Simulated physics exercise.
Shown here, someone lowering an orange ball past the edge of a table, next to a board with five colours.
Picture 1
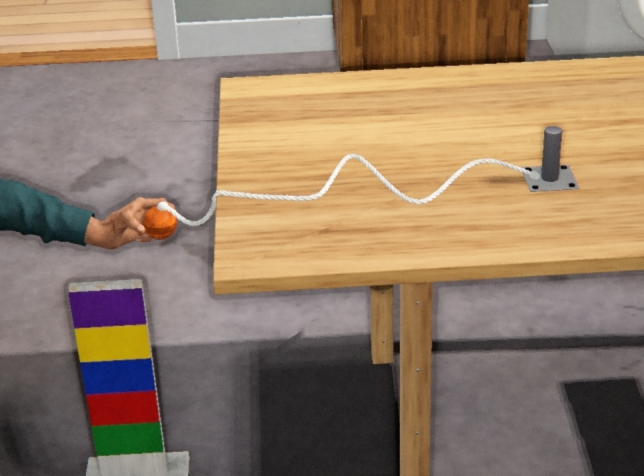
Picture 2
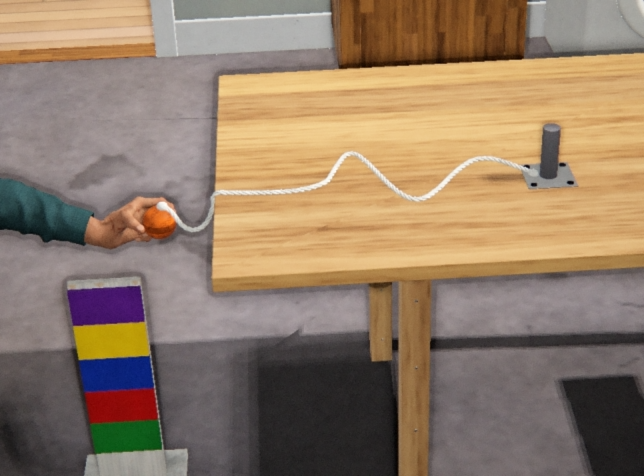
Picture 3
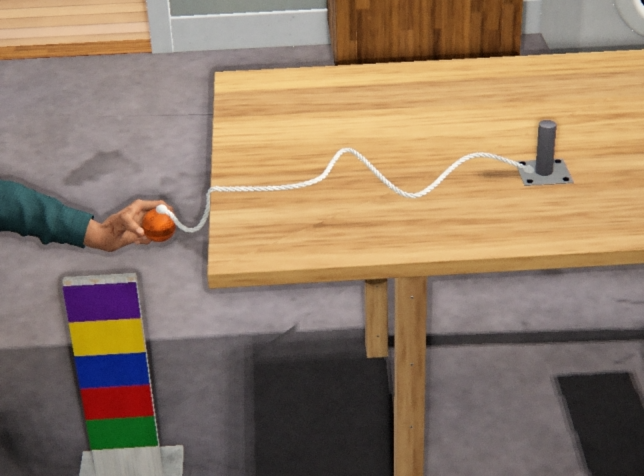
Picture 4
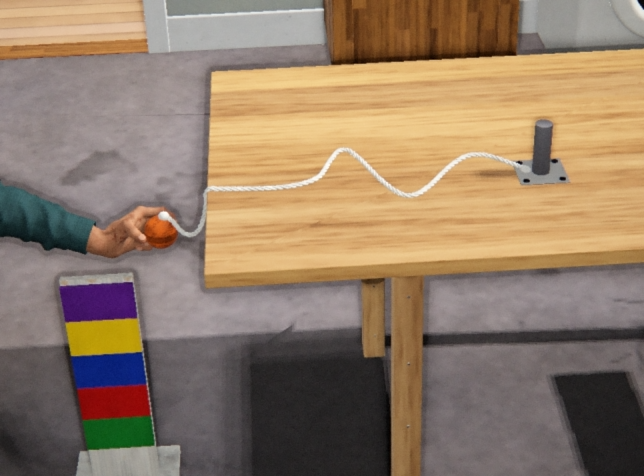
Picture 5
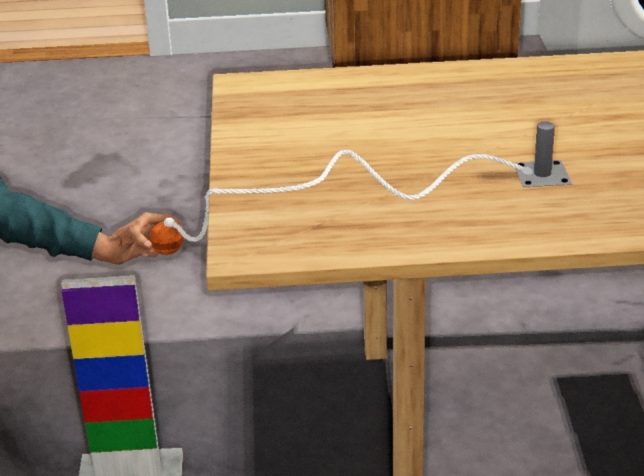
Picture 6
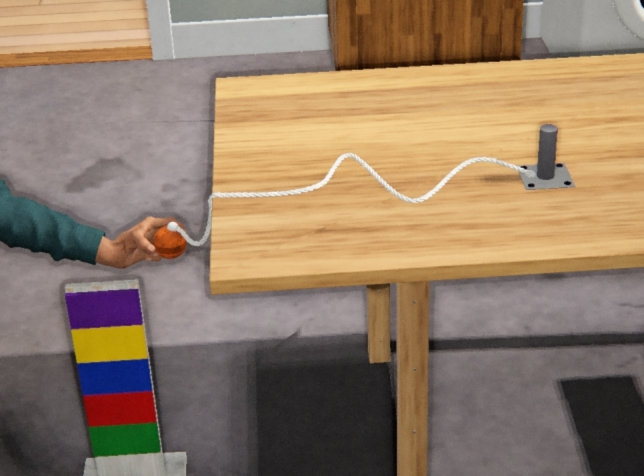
In the video, a hand holds an orange ball tied to a white cord that runs in waves across a wooden table to a metal post; the hand stays nearly still, then shifts slightly down and right.
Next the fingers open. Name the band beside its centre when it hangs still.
Its middle rests at the red band.
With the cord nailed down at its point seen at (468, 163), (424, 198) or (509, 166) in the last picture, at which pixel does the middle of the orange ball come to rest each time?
About (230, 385), (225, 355) and (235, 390).
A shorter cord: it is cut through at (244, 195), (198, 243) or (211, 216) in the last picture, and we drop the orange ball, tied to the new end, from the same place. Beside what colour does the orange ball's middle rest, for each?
One after the other, purple; blue; yellow.
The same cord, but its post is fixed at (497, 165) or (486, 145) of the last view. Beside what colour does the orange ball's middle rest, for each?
One after the other, green; green.
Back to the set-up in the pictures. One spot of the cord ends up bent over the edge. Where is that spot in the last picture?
That spot is around (334, 168).
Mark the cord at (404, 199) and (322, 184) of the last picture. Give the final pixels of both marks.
They go to (348, 184) and to (215, 224).
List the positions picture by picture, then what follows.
The first frame shows orange ball (160, 222); purple (108, 310); yellow (113, 345); blue (118, 377); red (123, 410); green (128, 440).
The second frame shows orange ball (159, 222); cord through (492, 159) (430, 195) (372, 168) (326, 182) (226, 193).
The third frame shows orange ball (159, 225).
The fourth frame shows orange ball (161, 232); cord through (484, 155) (423, 191) (365, 164) (317, 178) (217, 189).
The fifth frame shows orange ball (166, 238).
The sixth frame shows orange ball (170, 242); cord through (489, 160) (428, 196) (369, 169) (322, 184) (222, 195).
A little later, ball near (255, 400); level with red.
Next, ball near (217, 401); level with red.
When it is over, ball near (235, 400); level with red. The red one.
